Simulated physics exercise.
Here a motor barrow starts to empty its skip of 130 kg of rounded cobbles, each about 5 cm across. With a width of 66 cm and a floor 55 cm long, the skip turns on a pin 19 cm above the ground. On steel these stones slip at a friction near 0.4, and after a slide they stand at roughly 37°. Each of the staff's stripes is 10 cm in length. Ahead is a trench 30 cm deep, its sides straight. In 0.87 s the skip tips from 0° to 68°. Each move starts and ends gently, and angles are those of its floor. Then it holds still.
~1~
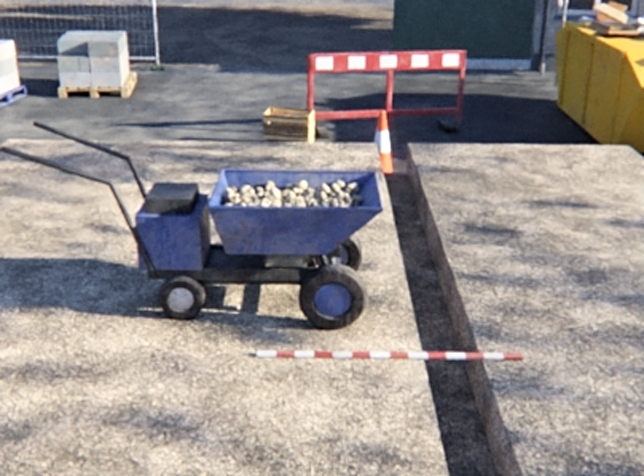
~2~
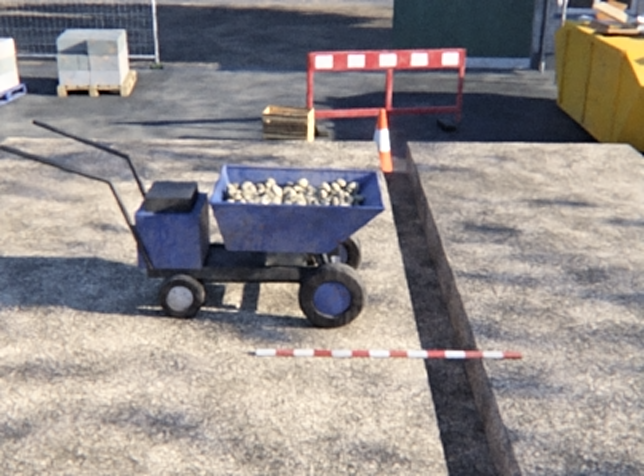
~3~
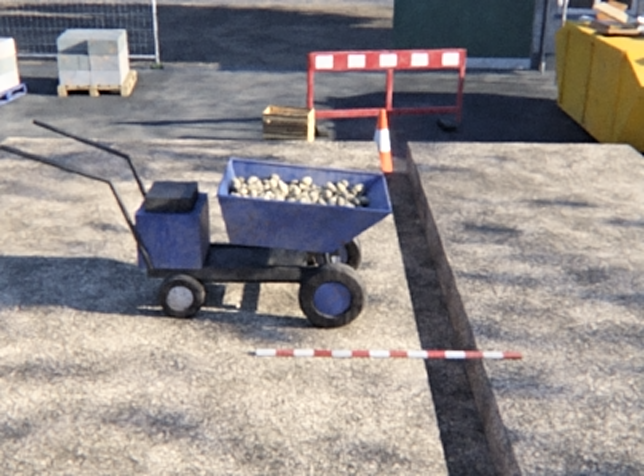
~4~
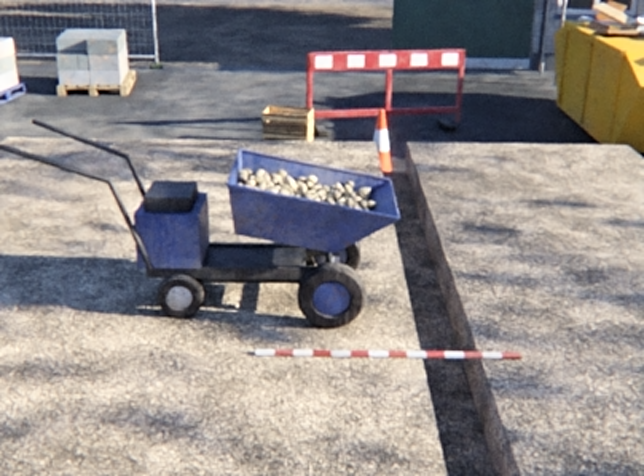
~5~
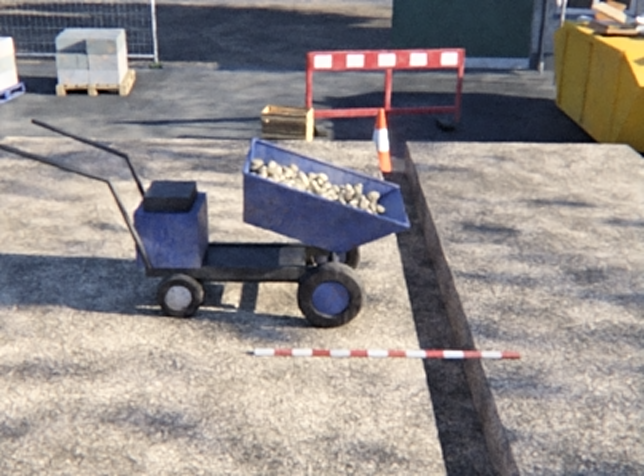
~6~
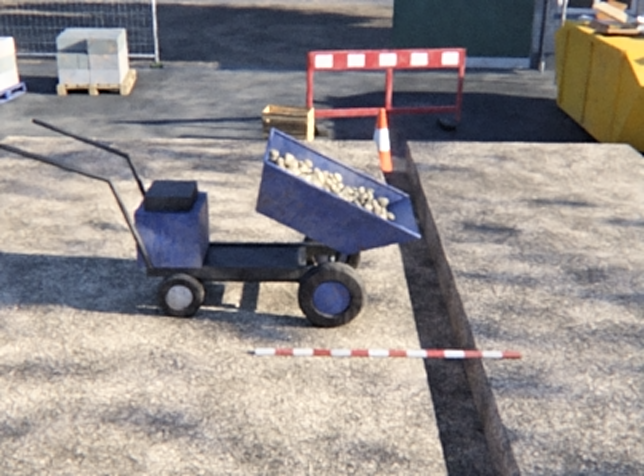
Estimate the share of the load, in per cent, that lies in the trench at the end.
I would say 52 per cent of the load lies in the trench at the end.
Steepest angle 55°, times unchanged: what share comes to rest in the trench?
Roughly 50 per cent would end in the trench.
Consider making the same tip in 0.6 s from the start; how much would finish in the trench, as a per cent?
In that case some 45 per cent.
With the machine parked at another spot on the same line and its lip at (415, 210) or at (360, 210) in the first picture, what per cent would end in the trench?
From the first spot near 15, from the second near 80 per cent.
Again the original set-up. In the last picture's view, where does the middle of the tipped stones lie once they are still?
Middle at around (457, 323), I'd say.
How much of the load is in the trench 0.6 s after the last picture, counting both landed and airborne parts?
Something like 20 in a hundred.
Then, 0.3 s after the last picture the floor is at 57°, 100 % in the skip; the foremost stones are at (425, 259).
Then, 0.6 s after the last picture the floor is at 68°, 69 % in the skip, 19 % in the trench, 12 % past the trench; the foremost stones are at (493, 306).
Then, 1.0 s after the last picture the floor is at 68°, 19 % in the skip, 35 % in the trench, 46 % past the trench; the foremost stones are at (587, 300).
Then, 2.9 s after the last picture the floor is at 68°, 0 % in the skip, 52 % in the trench, 48 % past the trench; the foremost stones are past the picture's edge.
